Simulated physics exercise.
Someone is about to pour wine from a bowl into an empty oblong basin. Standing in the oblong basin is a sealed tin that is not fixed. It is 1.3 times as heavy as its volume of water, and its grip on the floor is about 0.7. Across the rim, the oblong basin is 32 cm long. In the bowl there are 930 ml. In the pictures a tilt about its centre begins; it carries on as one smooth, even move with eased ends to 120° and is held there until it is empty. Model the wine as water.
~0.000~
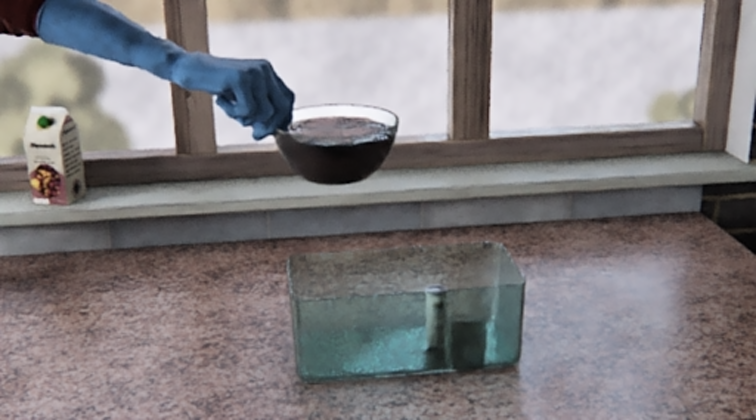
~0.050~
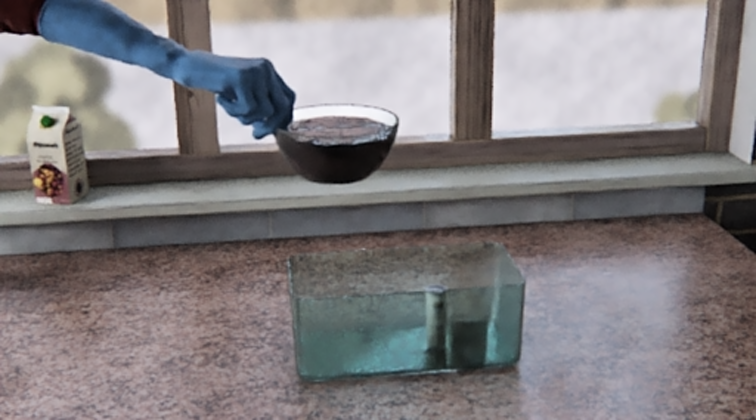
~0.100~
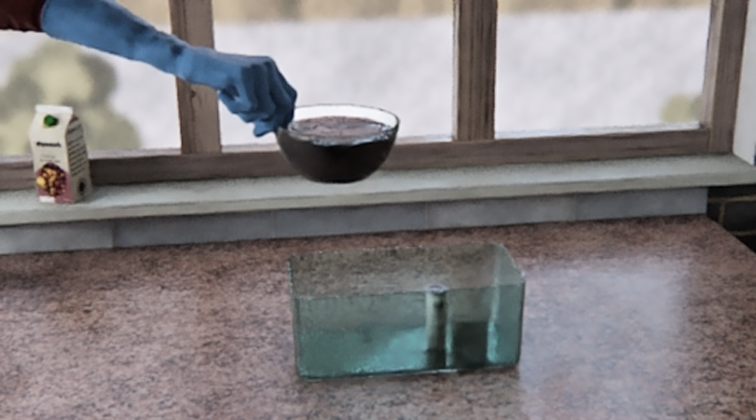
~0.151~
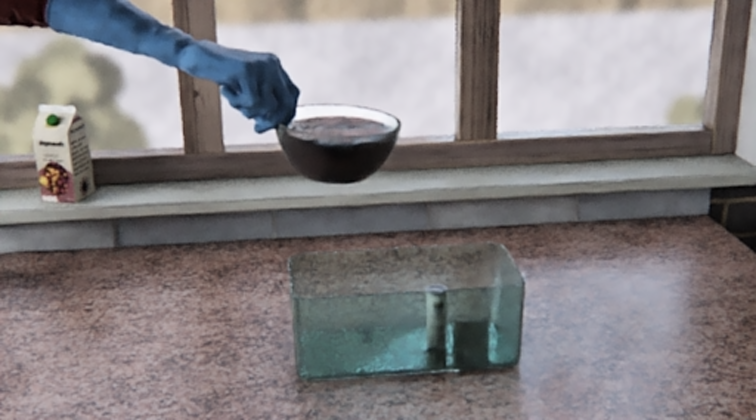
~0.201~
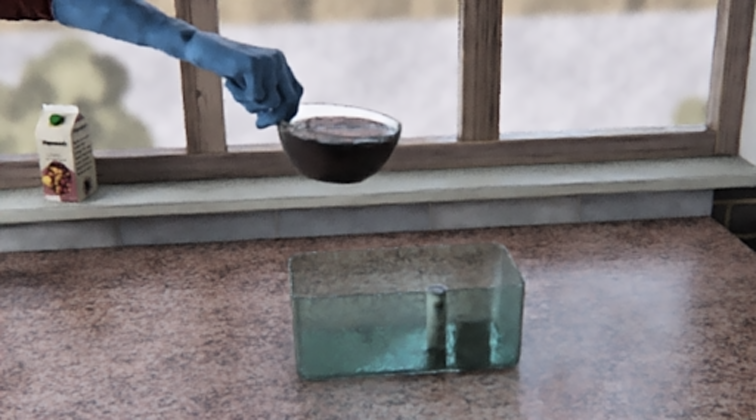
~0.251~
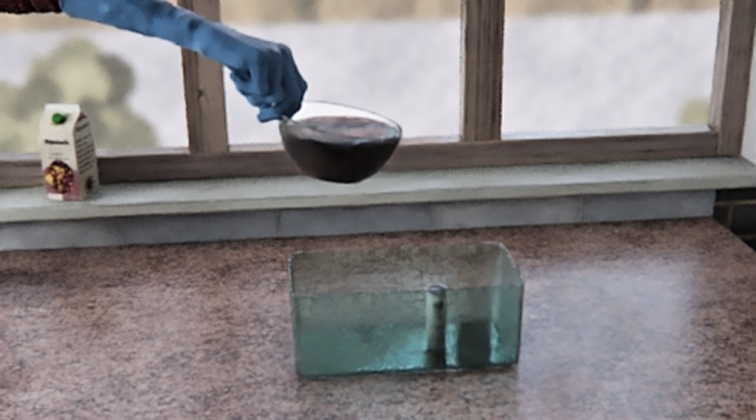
A blue-gloved hand slowly tilts a bowl of dark liquid rightward above a glass basin.
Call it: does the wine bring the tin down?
Call: Not brought down.
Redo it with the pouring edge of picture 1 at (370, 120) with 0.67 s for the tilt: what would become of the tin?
After that, the tin overturns.
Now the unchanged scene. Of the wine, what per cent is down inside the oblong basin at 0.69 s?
Around 24 percent.
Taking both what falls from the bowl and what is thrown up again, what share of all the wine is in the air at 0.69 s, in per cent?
44 %.
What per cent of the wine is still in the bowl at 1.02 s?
0 per cent or thereabouts.
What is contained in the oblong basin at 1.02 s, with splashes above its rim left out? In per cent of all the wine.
That comes to about 96 percent.
By 0.69 s the tilt is 72° and 33 per cent is still to pour; the tin stands where it began.
By 1.02 s the tilt is 112° and 0 per cent is still to pour; the tin stands where it began.
By 1.36 s the tilt is 120° and 0 per cent is still to pour; the tin stands where it began.
By 1.73 s the tilt is 120° and 0 per cent is still to pour; the tin stands where it began.
At rest the tin stands where it began.
